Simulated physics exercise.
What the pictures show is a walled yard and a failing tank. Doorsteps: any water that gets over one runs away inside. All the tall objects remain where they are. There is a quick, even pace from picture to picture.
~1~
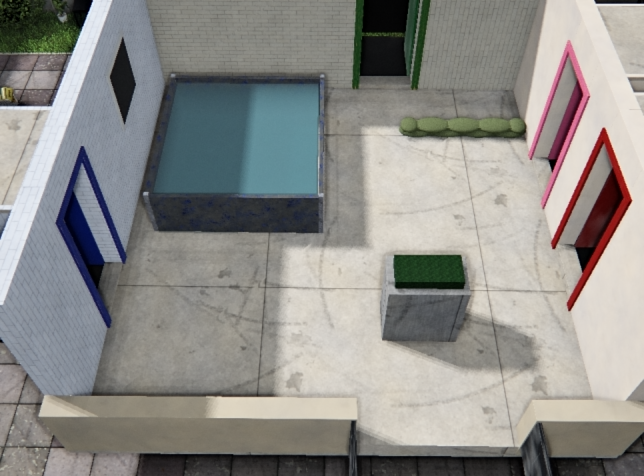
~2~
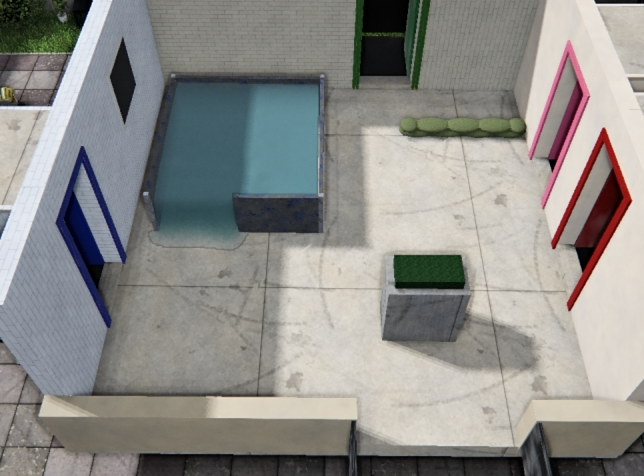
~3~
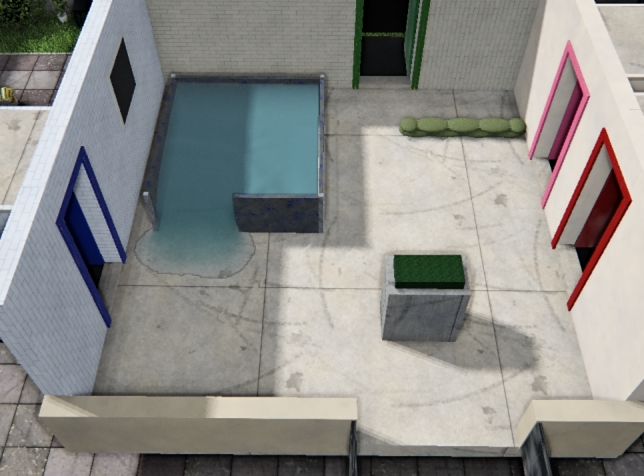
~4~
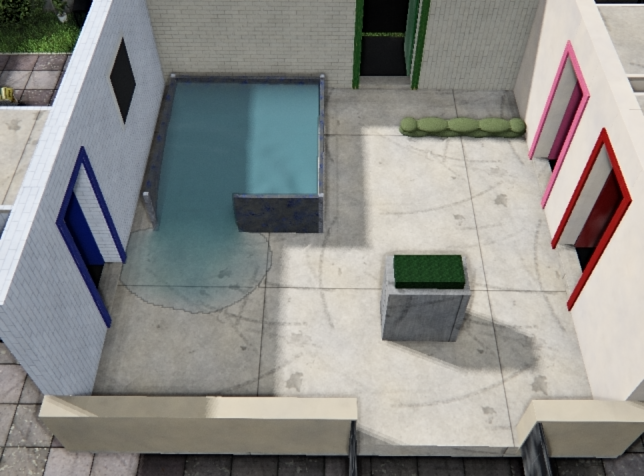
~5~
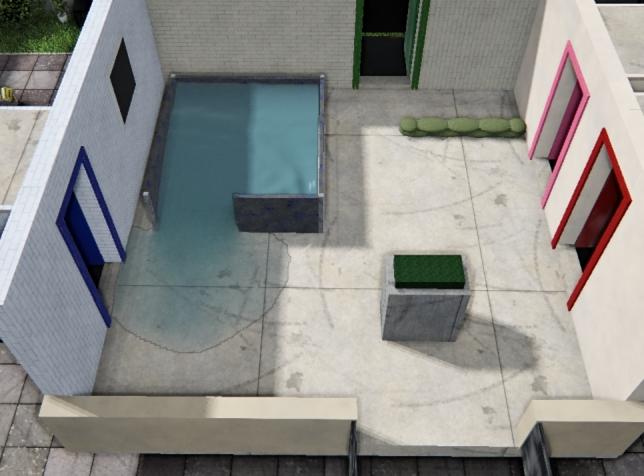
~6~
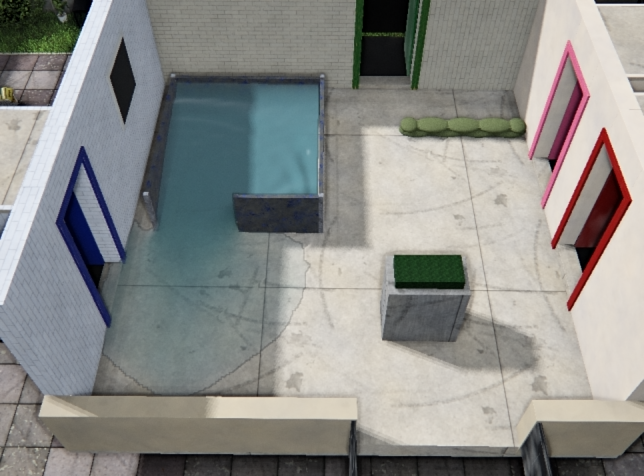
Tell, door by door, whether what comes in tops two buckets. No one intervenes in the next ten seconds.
The blue door goes over two buckets. The pink door goes over two buckets. The green door does not go over two buckets. The red door does not go over two buckets.
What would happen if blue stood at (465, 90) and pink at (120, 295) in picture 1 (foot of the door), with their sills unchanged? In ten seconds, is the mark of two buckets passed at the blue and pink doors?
After that, the blue door stays within the limit and the pink door tops the limit.
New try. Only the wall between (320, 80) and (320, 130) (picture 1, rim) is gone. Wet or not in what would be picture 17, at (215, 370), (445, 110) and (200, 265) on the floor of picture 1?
So: Spared, then wetted, then spared.
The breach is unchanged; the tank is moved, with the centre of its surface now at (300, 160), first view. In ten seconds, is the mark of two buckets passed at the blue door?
Blue: Overshoots.
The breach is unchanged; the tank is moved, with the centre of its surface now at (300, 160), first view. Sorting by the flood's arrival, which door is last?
Note: The green one.
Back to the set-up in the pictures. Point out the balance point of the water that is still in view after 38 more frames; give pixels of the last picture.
I'd place it roughly at (302, 257).
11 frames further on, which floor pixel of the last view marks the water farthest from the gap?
I'd go with roughly (470, 426).
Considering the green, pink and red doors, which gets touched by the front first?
The red one is the one.
A moment on, water covers 25 % of the floor; the blue door over two buckets in, the pink door not reached, the green door not reached, the red door not reached.
Next, water covers 30 % of the floor; the blue door far over two buckets in, the pink door not reached, the green door not reached, the red door not reached.
Then, water covers 45 % of the floor; the blue door far over two buckets in, the pink door not reached, the green door not reached, the red door not reached.
Later, water covers 80 % of the floor; the blue door far over two buckets in, the pink door wet at the sill, nothing in, the green door not reached, the red door wet at the sill, nothing in.
In the end, water covers 95 % of the floor; the blue door far over two buckets in, the pink door over two buckets in, the green door wet at the sill, nothing in, the red door wet at the sill, nothing in.
